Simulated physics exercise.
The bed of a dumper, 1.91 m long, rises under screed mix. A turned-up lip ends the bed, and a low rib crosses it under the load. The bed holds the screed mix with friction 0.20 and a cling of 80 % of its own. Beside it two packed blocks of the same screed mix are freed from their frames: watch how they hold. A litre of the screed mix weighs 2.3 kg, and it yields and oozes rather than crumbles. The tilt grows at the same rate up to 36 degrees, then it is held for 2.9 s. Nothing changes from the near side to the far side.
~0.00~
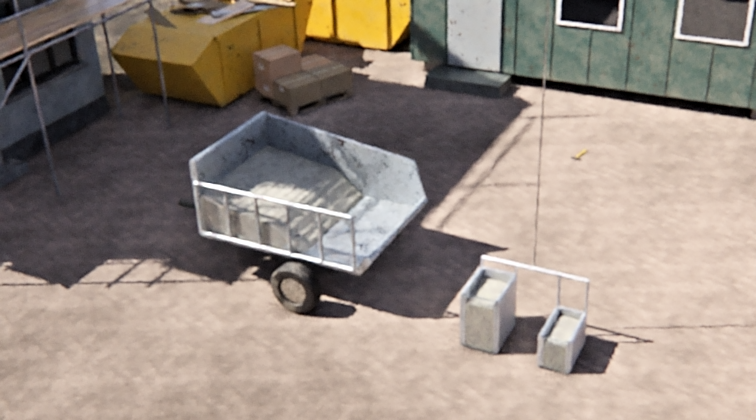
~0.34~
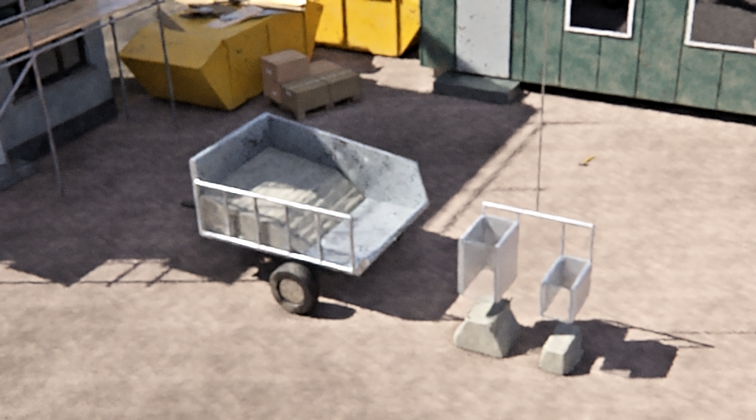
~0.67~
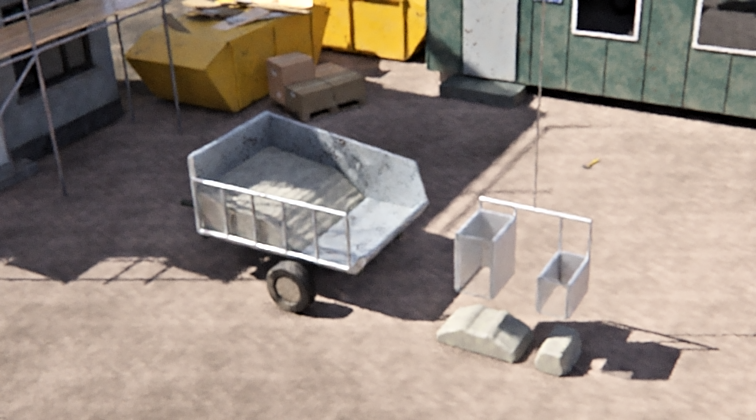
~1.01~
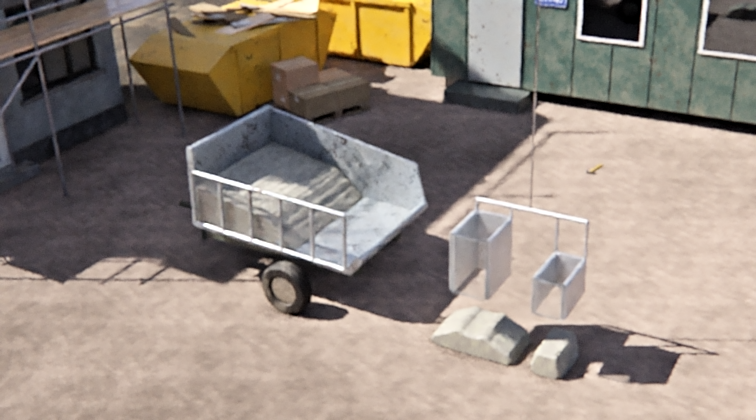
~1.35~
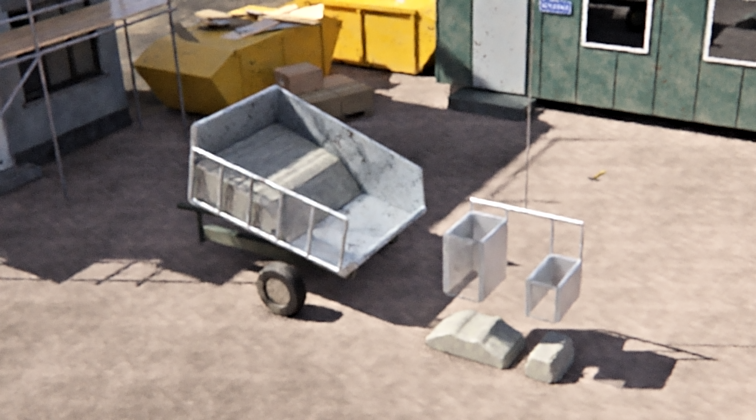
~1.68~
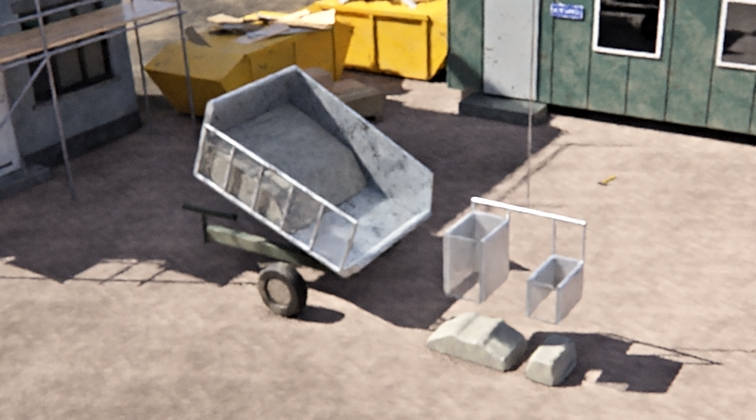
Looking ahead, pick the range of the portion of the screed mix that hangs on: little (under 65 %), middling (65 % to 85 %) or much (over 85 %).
The portion of the screed mix that hangs on is little, under 65 %.
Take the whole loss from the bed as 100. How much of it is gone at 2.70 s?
About 0 %.
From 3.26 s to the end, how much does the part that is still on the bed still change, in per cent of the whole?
Near 14 %.
By 2.15 s, the tilt is 34 degrees and 100 % is on the bed.
By 2.70 s, the tilt is 36 degrees and 100 % is on the bed.
By 3.26 s, the tilt is 36 degrees and 63 % is on the bed.
By 3.81 s, the tilt is 36 degrees and 50 % is on the bed.
By 5.25 s, at the end, the tilt is 36 degrees and 49 % is on the bed.
